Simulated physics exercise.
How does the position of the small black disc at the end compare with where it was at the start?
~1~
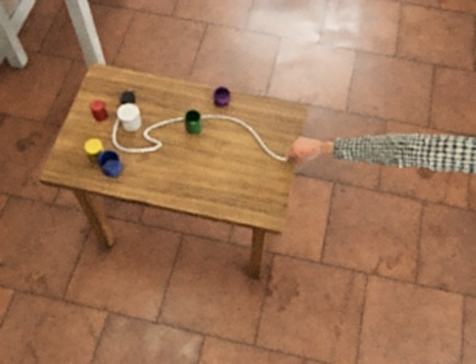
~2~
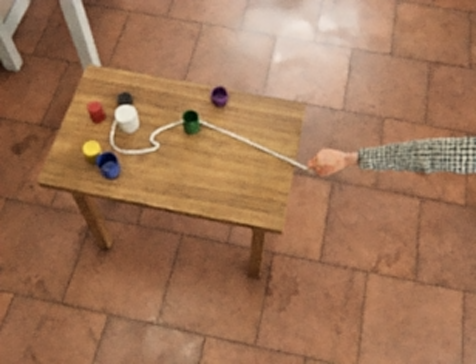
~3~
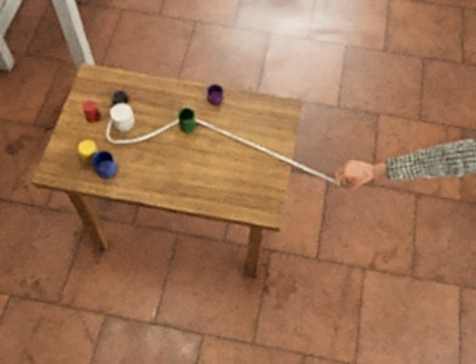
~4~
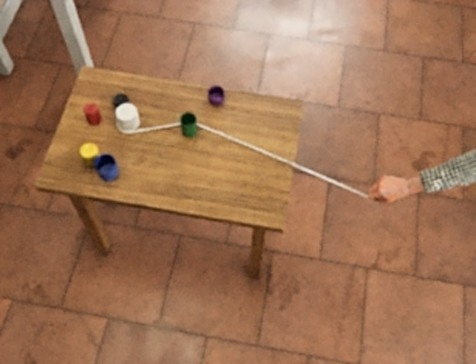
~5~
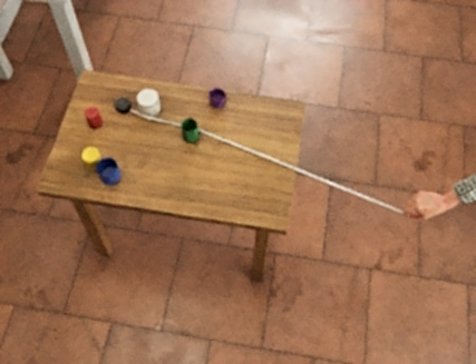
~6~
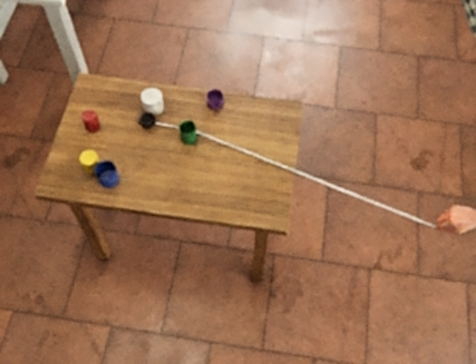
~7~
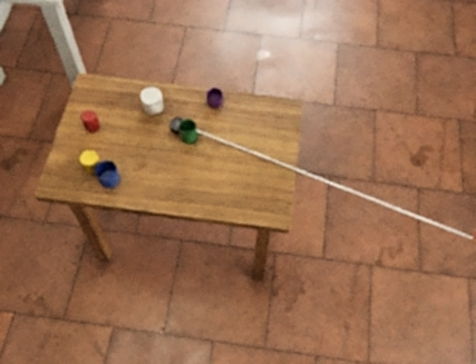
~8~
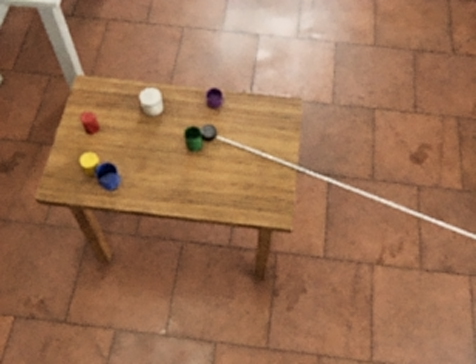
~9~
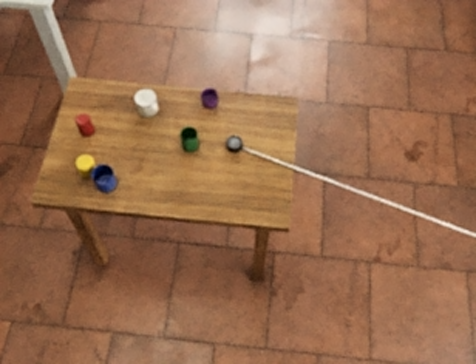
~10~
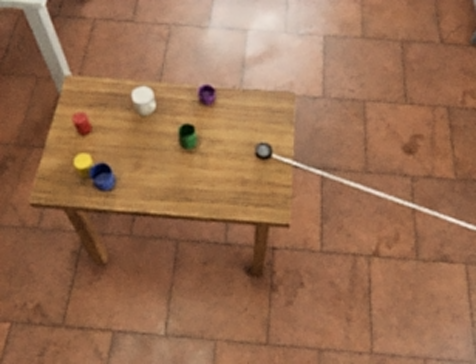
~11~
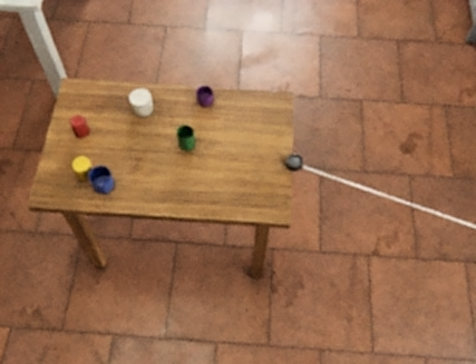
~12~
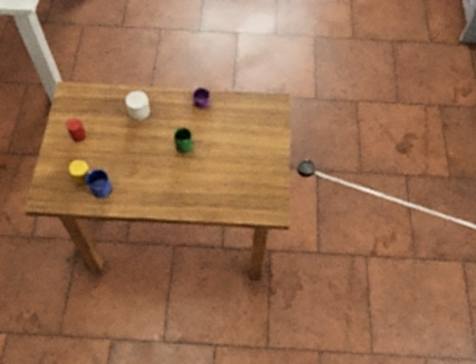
It began near the back left of the table, close to the white tin, and ended just beyond the table's right edge, still on the white cord.
